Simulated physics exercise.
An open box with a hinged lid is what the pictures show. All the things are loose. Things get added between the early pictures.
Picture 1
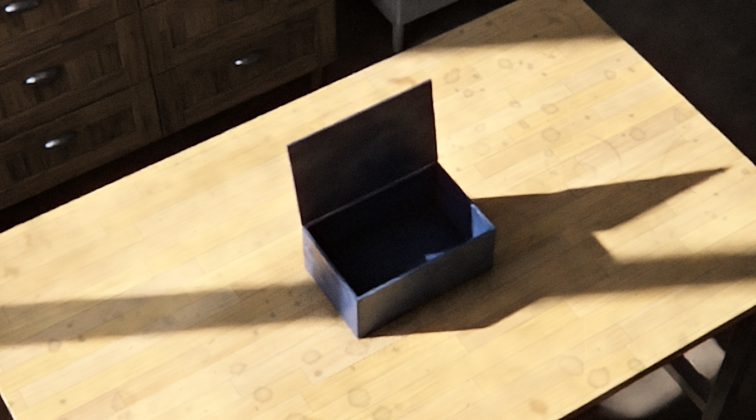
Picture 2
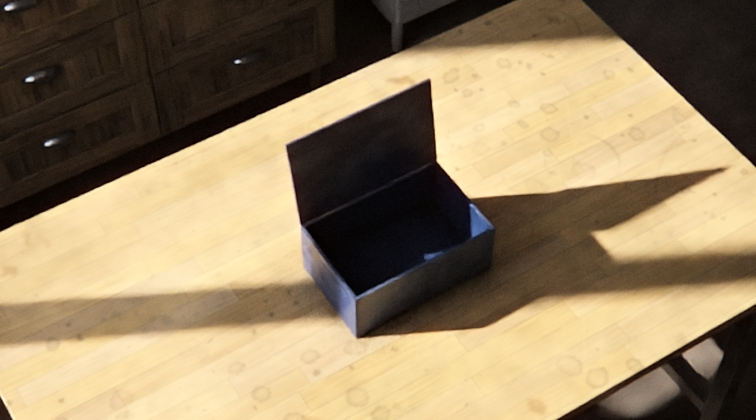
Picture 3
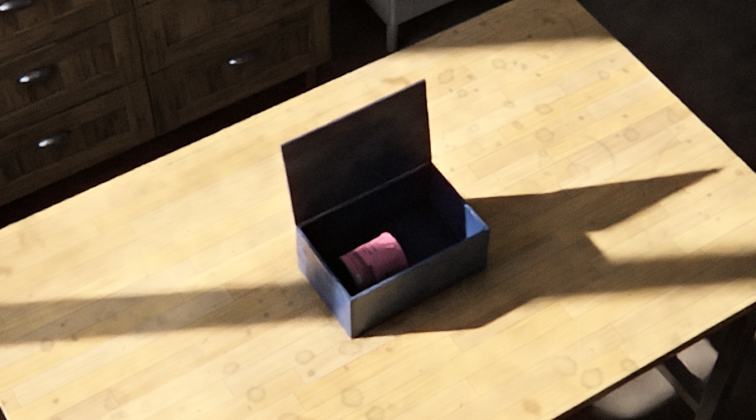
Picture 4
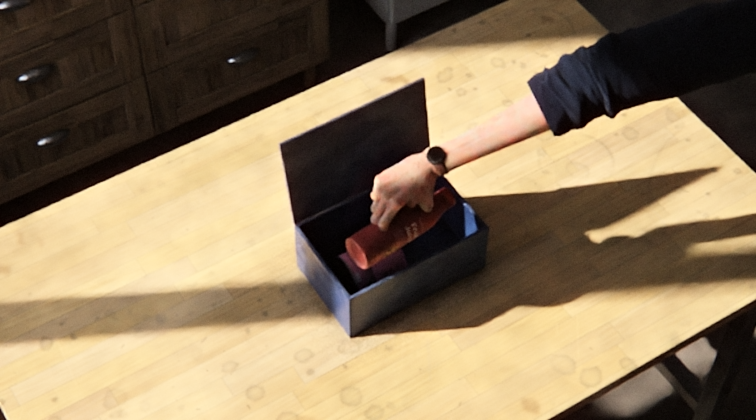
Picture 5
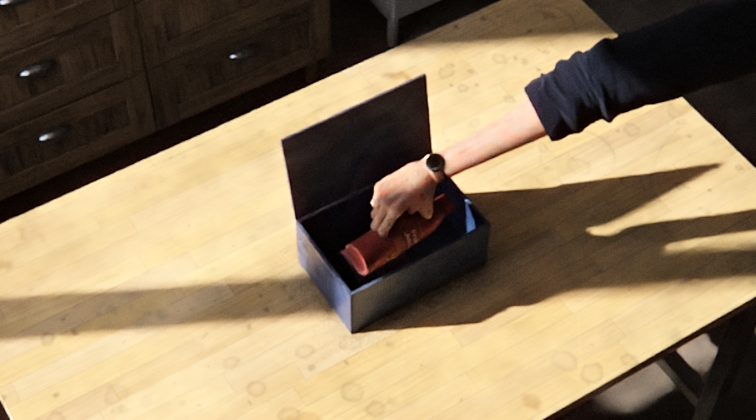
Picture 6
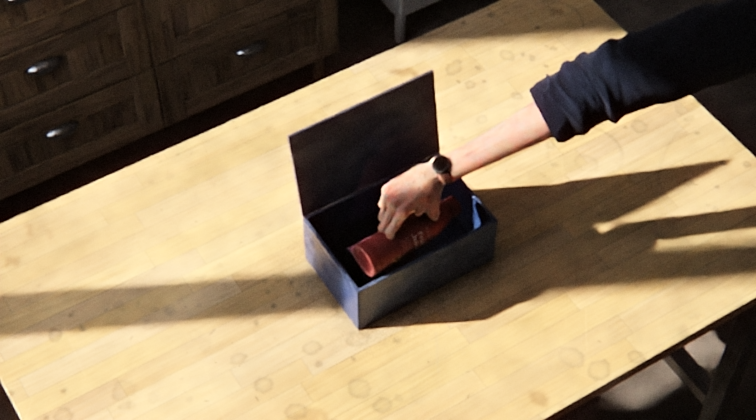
An open box with a raised lid sat empty on a wooden table, then a pink tin appeared inside, and a hand reached in from the right and lowered a red bottle into the box.
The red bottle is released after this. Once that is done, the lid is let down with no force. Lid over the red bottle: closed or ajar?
Oh look, the lid finishes down.
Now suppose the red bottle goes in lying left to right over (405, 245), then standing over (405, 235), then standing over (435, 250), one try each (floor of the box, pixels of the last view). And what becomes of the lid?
First, it closes; second, it will not close; third, it is held up.
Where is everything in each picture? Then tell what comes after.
The last thing is not in view yet, in the first frame.
The last thing is not in view yet, in the second frame.
The last thing is not in view yet; pink tin (371, 267), in the third frame.
Still above its spot; red bottle (404, 225), in the fourth frame.
Still above its spot; red bottle (403, 231), in the fifth frame.
In place under the hand; red bottle (410, 233), in the sixth frame.
Then, 0.50 s past the last view, red bottle displaced about its own width near (412, 269); pink tin displaced a little.
Then, 1.50 s past the last view, lid 66° above the rim; red bottle displaced about its own width near (407, 268); pink tin displaced a little.
Then, 2.20 s past the last view, lid 18° above the rim; red bottle displaced about its own width near (407, 268); pink tin displaced a little.
Finally, lid shut; moved from the start, pink tin and red bottle. Final places as the last picture's camera would see them, red bottle near (407, 268).
